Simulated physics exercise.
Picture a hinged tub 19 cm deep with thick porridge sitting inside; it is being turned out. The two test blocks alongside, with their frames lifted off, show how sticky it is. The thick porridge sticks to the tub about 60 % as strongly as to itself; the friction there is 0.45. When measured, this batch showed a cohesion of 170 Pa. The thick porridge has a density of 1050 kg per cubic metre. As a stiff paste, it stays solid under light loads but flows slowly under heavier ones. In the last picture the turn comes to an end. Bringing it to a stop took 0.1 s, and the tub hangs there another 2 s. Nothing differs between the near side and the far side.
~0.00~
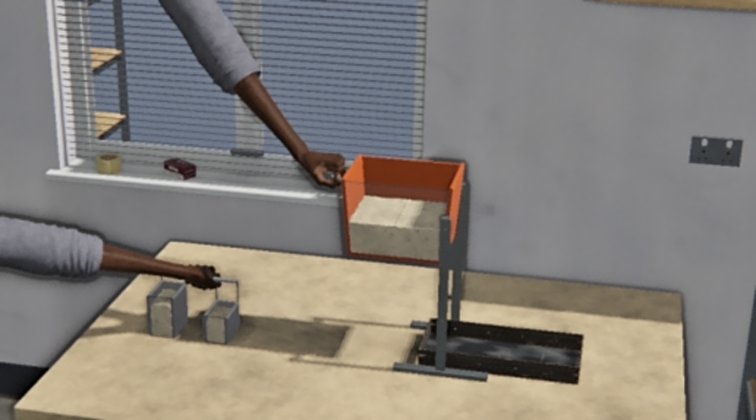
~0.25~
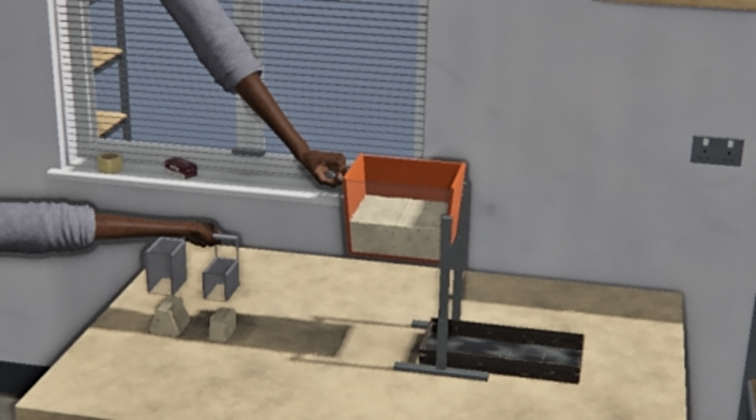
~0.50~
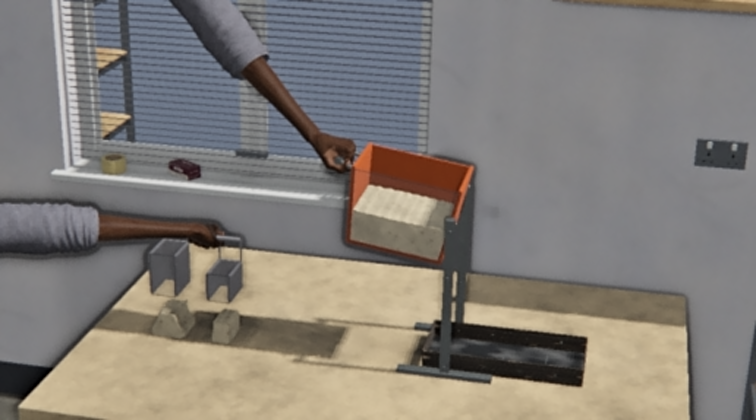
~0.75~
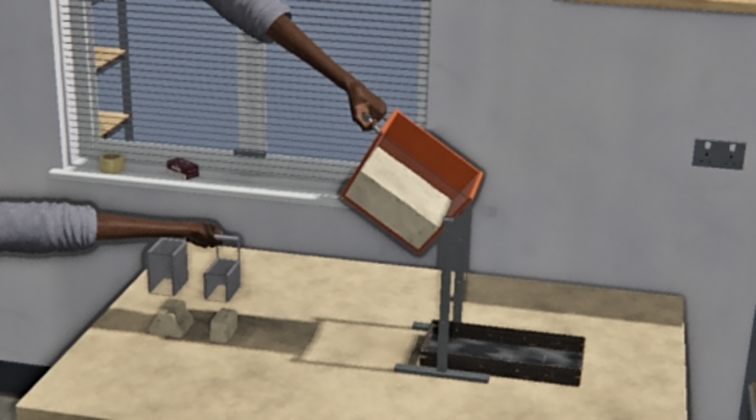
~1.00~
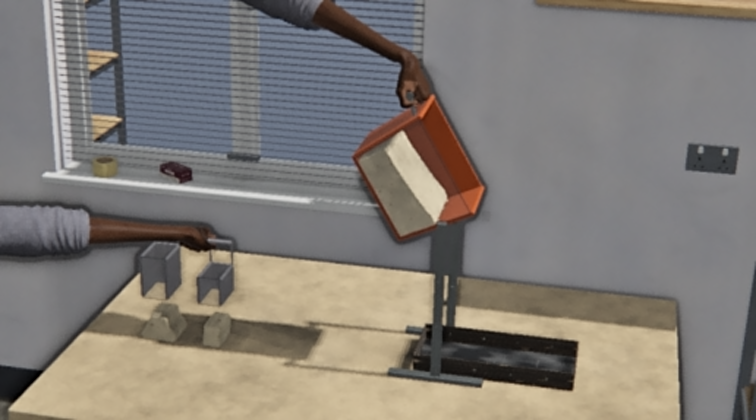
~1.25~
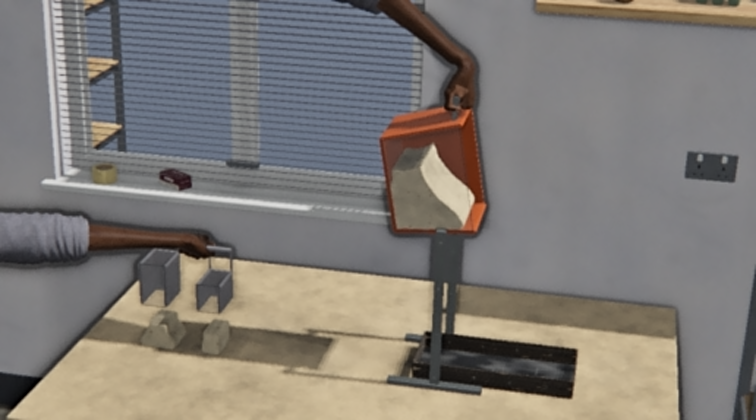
On a pale tabletop by a window with blinds, a hand at the left lifts two small grey metal moulds off two lumps of thick porridge, which slump slightly. Another hand then swings an orange tub on a stand up and over to the right until it is steeply tilted, the pale porridge inside shifting toward its lower side.
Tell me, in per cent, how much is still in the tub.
Something like 85 out of 100.
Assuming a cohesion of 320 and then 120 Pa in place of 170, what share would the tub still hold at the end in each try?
Roughly 100 % followed by roughly 70 %.
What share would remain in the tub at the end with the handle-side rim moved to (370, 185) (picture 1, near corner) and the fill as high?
That would leave about 100 % in the tub.
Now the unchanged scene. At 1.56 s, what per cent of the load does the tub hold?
Near 95 in a hundred.
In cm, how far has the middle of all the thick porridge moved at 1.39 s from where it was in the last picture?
It has moved around 3 centimetres.
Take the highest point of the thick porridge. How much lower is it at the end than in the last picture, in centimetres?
Roughly 6 cm.
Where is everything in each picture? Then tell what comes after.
Handle-side rim at (345, 180), tilt 0 degrees; top of the thick porridge at (403, 226); blocks stand 9.7 cm, 6.2 cm (left to right), in the first picture.
Handle-side rim at (346, 180), tilt 0 degrees; top of the thick porridge at (404, 226); blocks stand 7.7 cm, 6.1 cm (left to right), in the second picture.
Handle-side rim at (355, 168), tilt 8 degrees; top of the thick porridge at (357, 211); blocks stand 7.2 cm, 6.0 cm (left to right), in the third picture.
Handle-side rim at (383, 134), tilt 33 degrees; top of the thick porridge at (364, 172); blocks stand 7.1 cm, 6.0 cm (left to right), in the fourth picture.
Handle-side rim at (421, 120), tilt 59 degrees; top of the thick porridge at (383, 150); blocks stand 7.1 cm, 6.0 cm (left to right), in the fifth picture.
Handle-side rim at (460, 128), tilt 80 degrees; top of the thick porridge at (418, 167); blocks stand 7.1 cm, 6.0 cm (left to right), in the sixth picture.
After 1.39 s, the tub is at 80 degrees and holds 100 %.
After 1.56 s, the tub is at 80 degrees and holds 95 %.
After 1.73 s, the tub is at 80 degrees and holds 90 %.
After 1.90 s, the tub is at 80 degrees and holds 87 %.
After 3.25 s, at the end, the tub is at 80 degrees and holds 85 %.
